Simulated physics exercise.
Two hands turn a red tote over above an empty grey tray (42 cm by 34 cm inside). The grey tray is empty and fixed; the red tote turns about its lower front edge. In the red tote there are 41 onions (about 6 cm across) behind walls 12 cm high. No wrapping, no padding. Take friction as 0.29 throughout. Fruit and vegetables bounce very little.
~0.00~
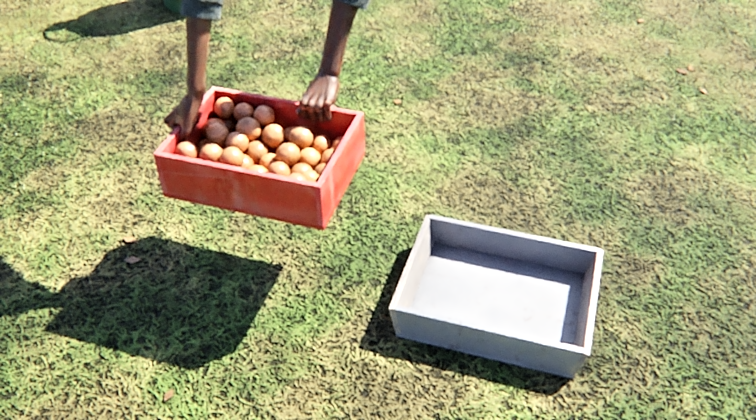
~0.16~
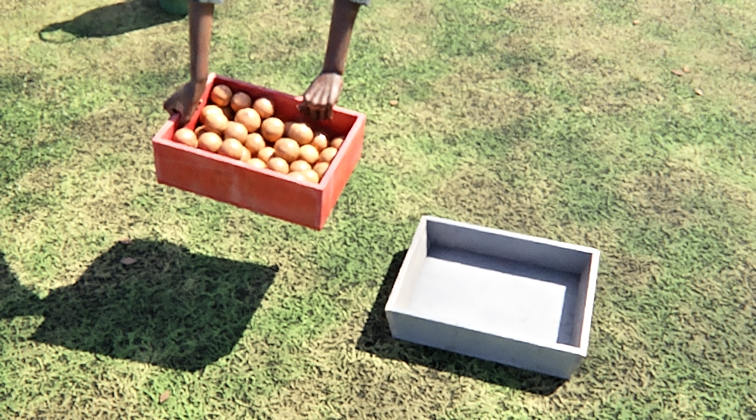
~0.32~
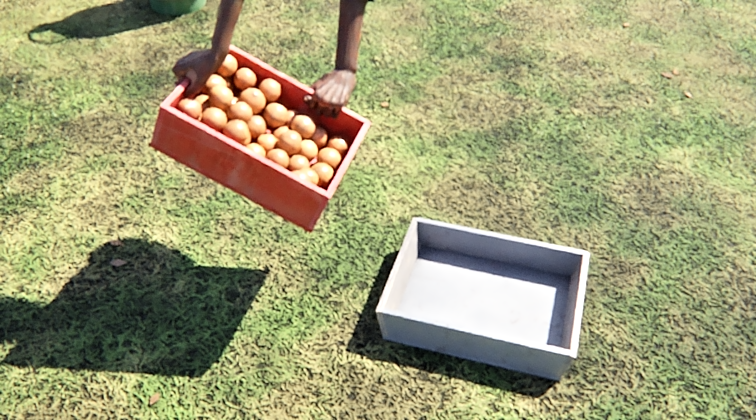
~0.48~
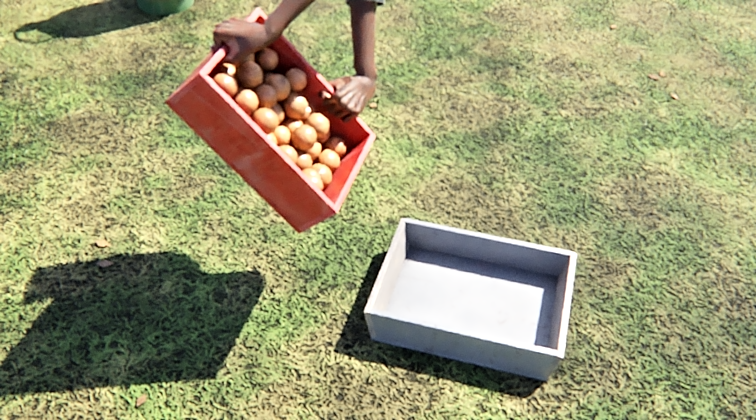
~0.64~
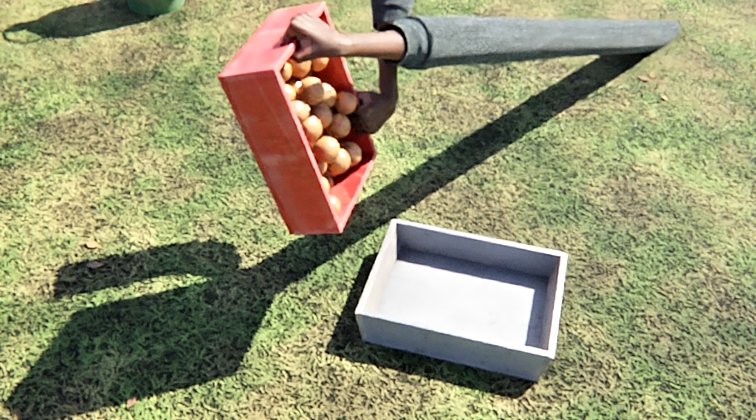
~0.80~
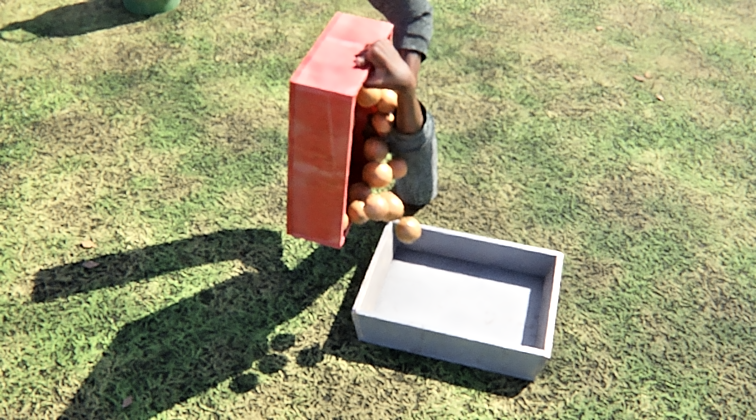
A red tote full of round, orange-brown onions is held in two hands at upper left, above sunlit, patchy grass seen from above at an angle, with an empty grey tray at lower right. The hands turn the tote over steadily until it stands on its side, sleeved arms swinging into view. Several onions tumble out near the tray's corner as the view shifts slightly.
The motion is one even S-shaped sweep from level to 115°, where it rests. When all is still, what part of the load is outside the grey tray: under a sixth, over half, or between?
Less than a sixth of the onions end outside the grey tray.
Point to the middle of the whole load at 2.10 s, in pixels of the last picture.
Near (477, 304).
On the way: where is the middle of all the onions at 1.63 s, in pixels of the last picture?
Around (477, 302).
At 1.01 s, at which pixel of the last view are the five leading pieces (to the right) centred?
At about (477, 305).
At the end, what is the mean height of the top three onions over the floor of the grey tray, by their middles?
About 8 cm.
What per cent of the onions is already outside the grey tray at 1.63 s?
About 5 per cent.
After 1.01 s, tilt 113°; 16 still in the red tote, 9 in the grey tray, 1 outside the grey tray and 15 in the air.
After 1.27 s, tilt 115°; 34 in the grey tray, 3 outside the grey tray and 4 in the air.
After 1.63 s, tilt 115°; 38 in the grey tray and 3 outside the grey tray.
Final count (at 2.10 s), 38 in the grey tray and 3 outside the grey tray. Asked share, 3 of 41, 7 per cent.
